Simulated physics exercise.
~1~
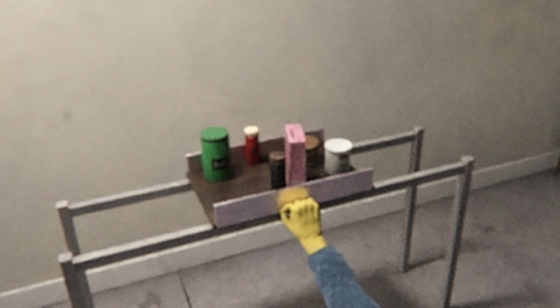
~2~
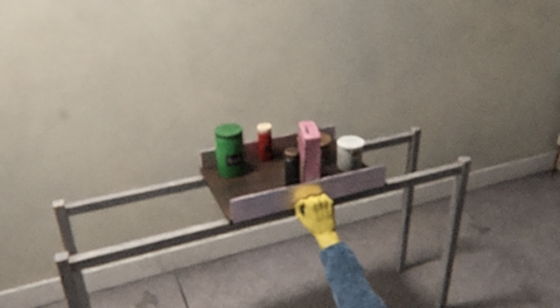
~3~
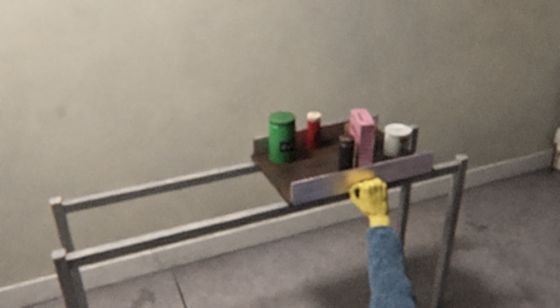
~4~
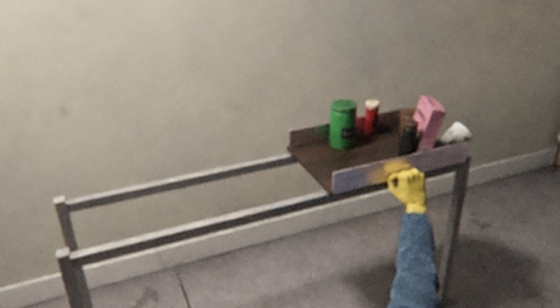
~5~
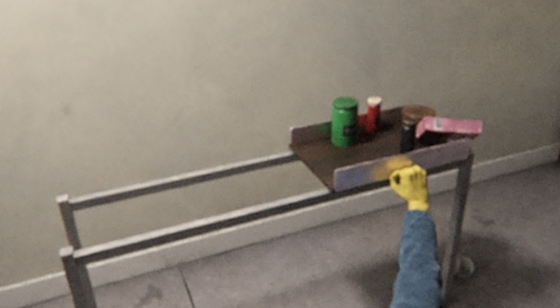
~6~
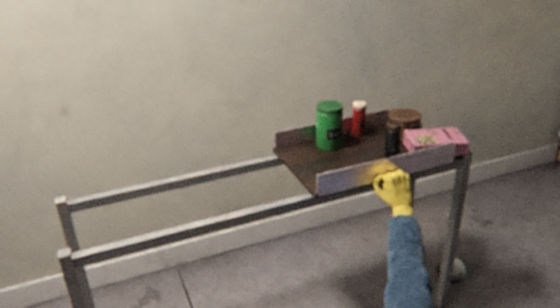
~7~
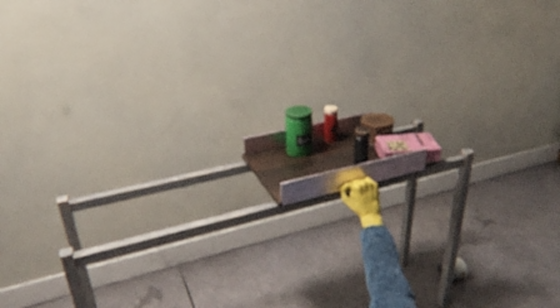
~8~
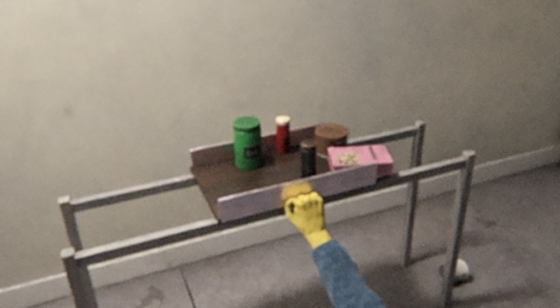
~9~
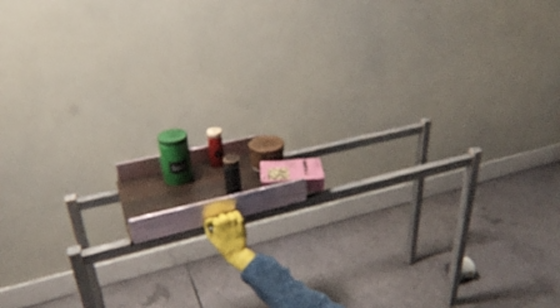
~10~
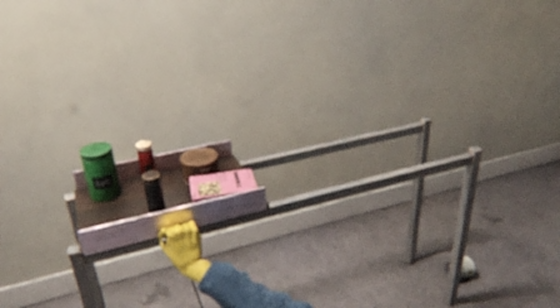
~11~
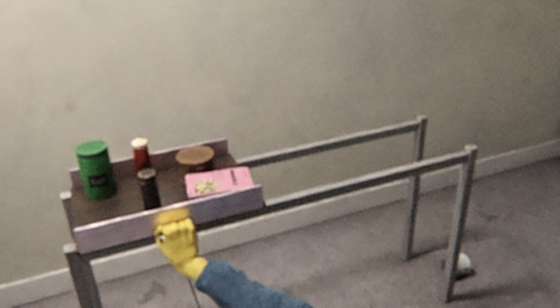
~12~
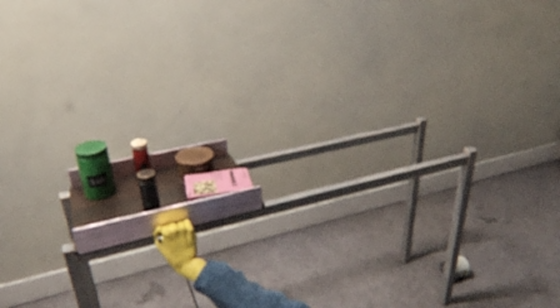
The video shows a yellow-gloved hand pushing a tray of containers right along a metal rack, where a white tin falls off the end and a pink packet topples. The hand then moves the tray to the left end, where it rests with the other items upright.
